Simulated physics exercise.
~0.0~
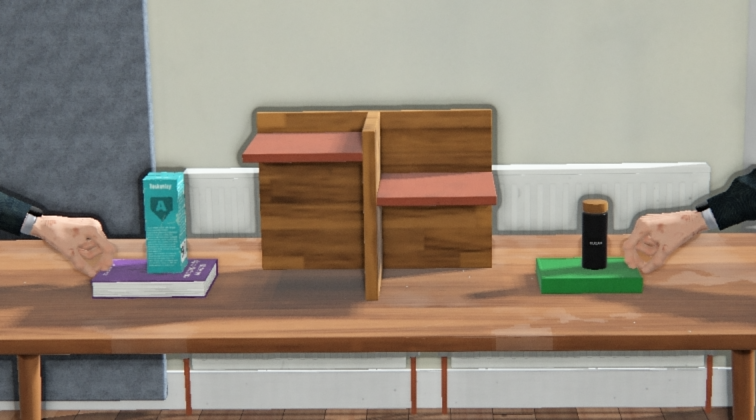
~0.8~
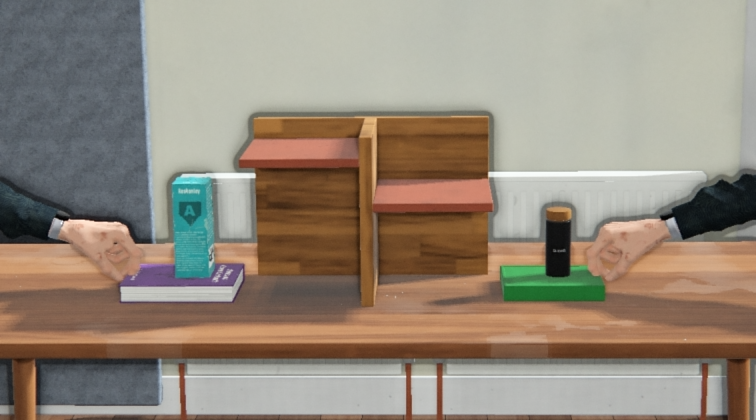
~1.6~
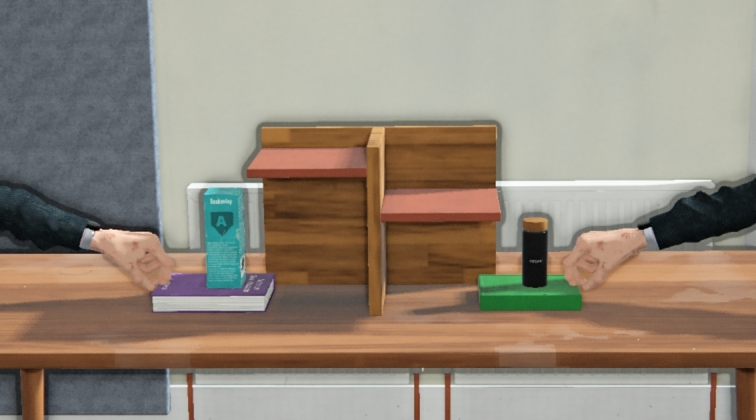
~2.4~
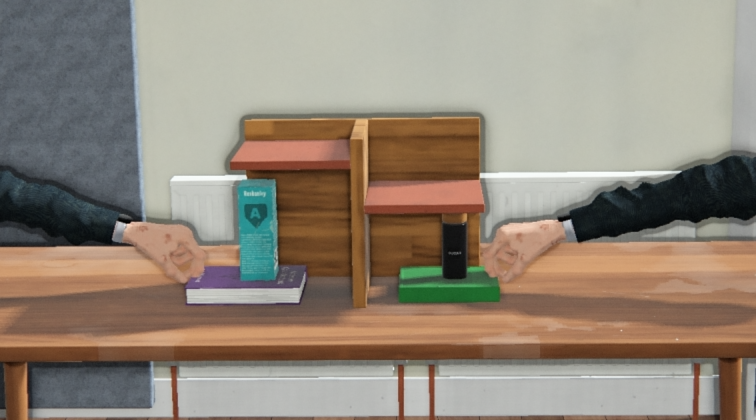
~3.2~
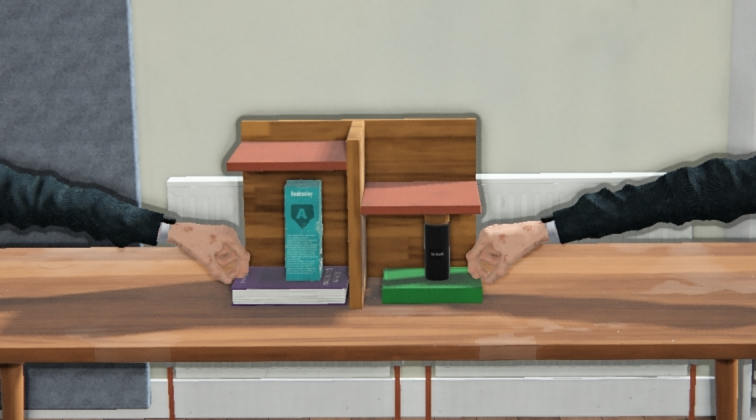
The footage shows two hands pushing a purple book carrying a turquoise carton rightward and a green tray carrying a black shaker leftward, towards a wooden unit with two reddish shelves. Both items pass beneath their shelves untouched and end up still upright on their bases.
